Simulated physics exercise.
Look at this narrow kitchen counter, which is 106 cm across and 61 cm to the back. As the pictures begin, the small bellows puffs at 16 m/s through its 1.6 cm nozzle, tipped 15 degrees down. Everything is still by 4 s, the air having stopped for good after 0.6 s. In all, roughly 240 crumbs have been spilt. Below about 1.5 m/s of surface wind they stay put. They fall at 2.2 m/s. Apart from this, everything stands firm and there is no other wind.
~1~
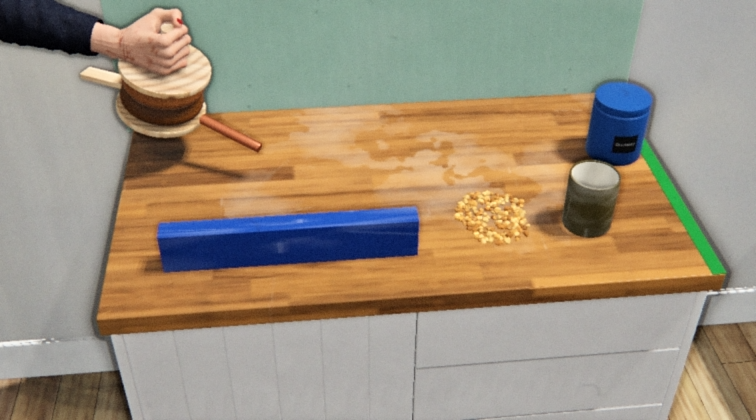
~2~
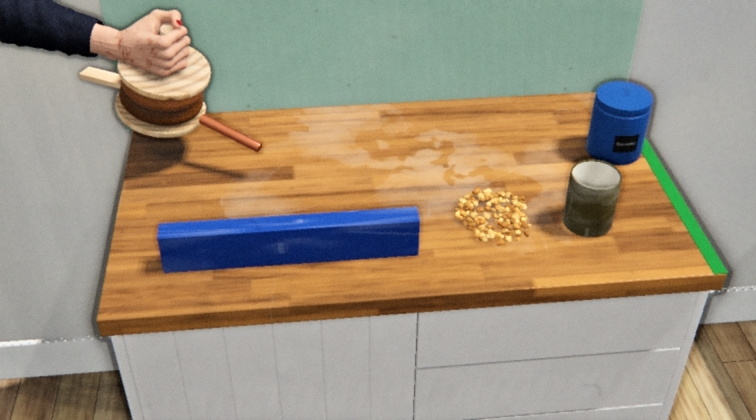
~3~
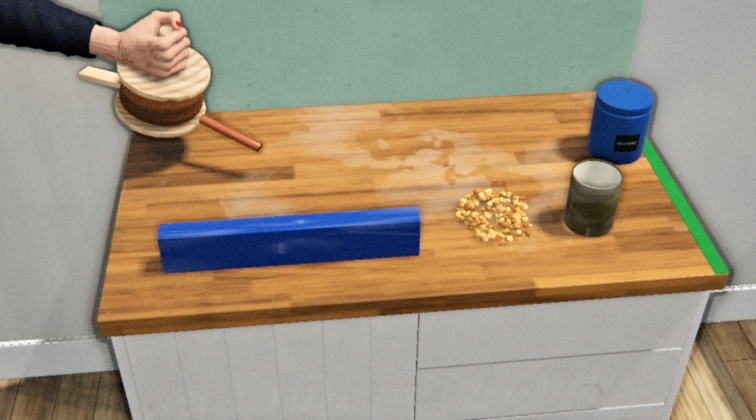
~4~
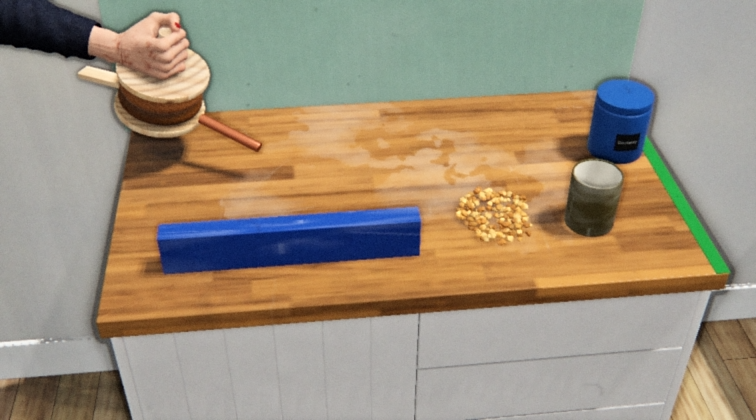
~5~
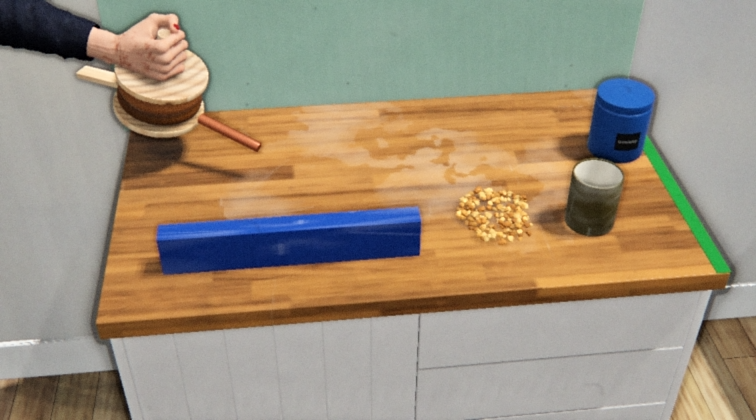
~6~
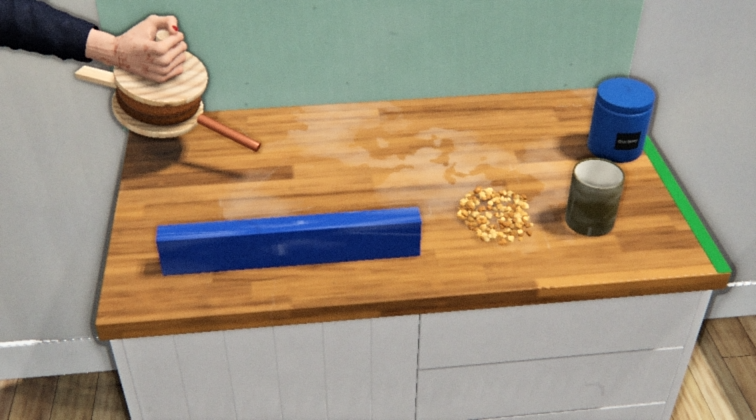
A hand rests on a small wooden bellows while the crumbs on the counter stay still.
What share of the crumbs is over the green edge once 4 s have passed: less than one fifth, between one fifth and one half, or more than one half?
I expect it to be short of a fifth.
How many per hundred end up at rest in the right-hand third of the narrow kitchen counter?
50 %.
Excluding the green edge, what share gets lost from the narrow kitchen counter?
The share is about 50 %.
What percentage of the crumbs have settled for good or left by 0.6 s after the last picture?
Estimated share: Near 40 %.
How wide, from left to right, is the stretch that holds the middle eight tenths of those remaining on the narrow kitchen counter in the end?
Roughly 20 cm from left to right.
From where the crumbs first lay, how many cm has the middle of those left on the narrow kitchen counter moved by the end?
Close to 15 cm.
Then, 0.6 s after the last picture the count stands so, 0 % are over the green edge; the middle of those left on the top is near (577, 211).
Then, 1.0 s after the last picture the count stands so, 2 % are over the green edge; the middle of those left on the top is near (577, 209).
Then, 2.0 s after the last picture the count stands so, 2 % are over the green edge; the middle of those left on the top is near (577, 209).
Then, 3.8 s after the last picture, at the end, 2 % are over the green edge; the middle of those left on the top is near (577, 209).
